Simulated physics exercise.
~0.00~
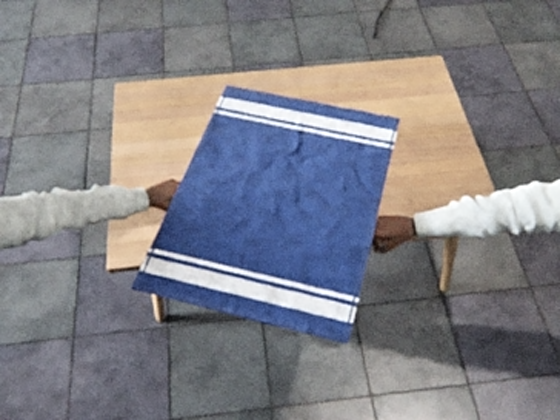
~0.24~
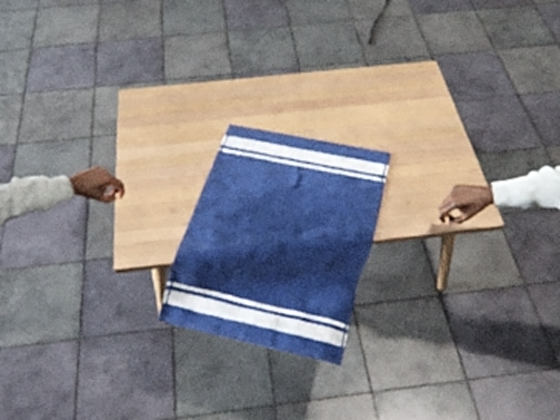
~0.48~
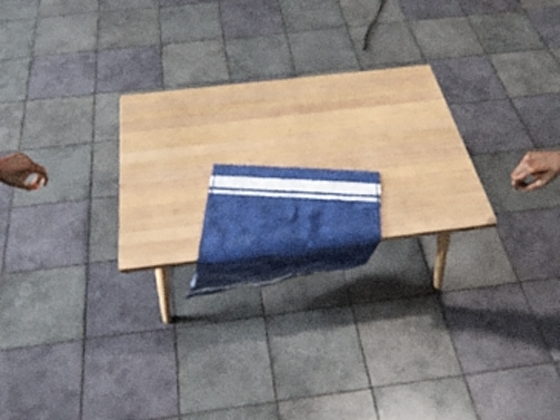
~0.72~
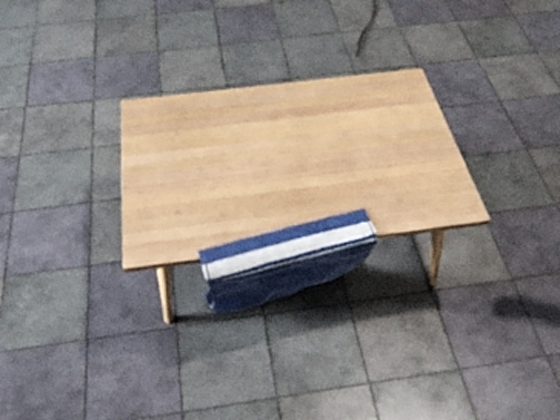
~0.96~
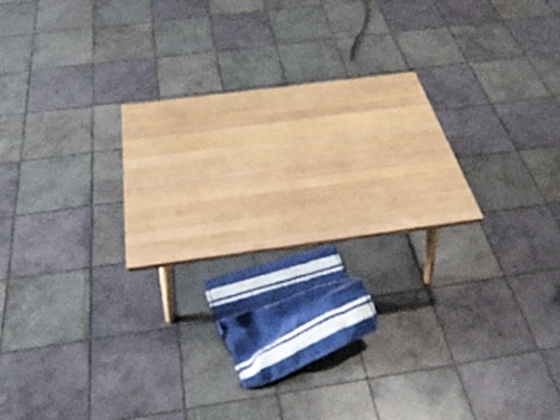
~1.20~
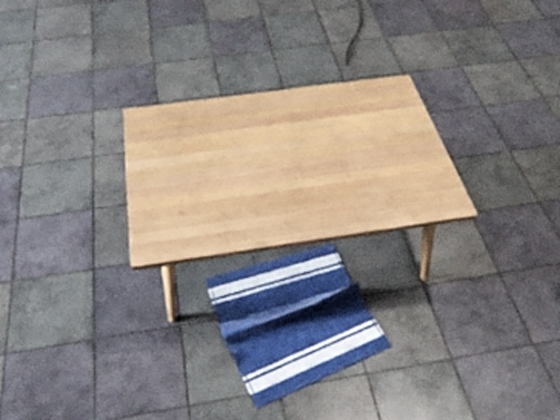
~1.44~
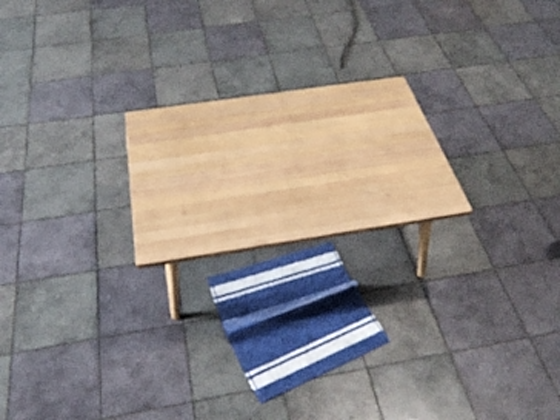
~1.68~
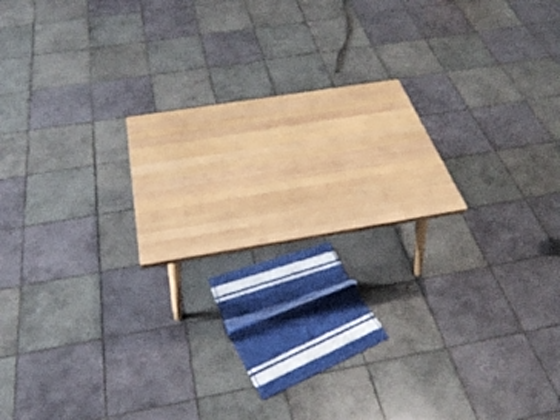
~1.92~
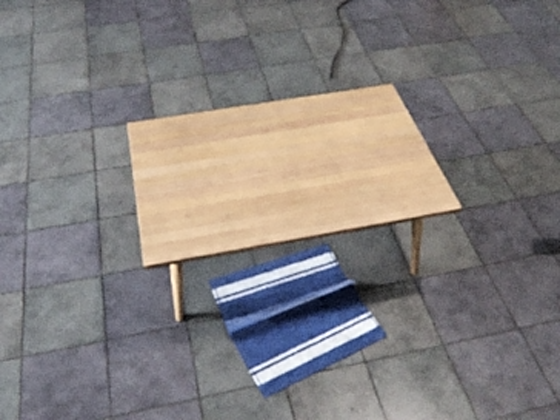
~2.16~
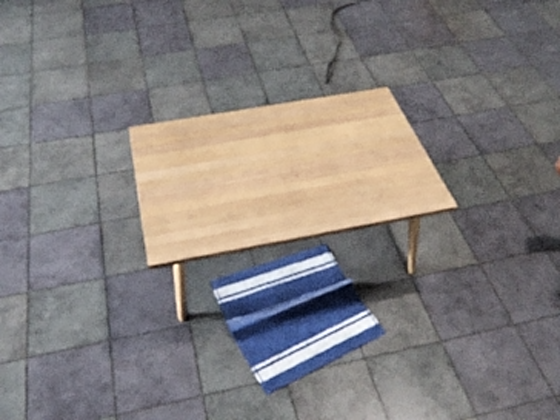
The clip opens with two hands, one on each side, holding a blue hand towel with white striped bands over the near edge of a wooden table on a tiled floor. The hands let go and draw apart, and the towel drops across the edge, part of it on the top and part hanging down. It keeps sliding toward the viewer until only a striped strip remains on the tabletop. Then it slips off completely and lands on the floor, where it spreads out slightly. It ends lying still and rumpled below the bare table.
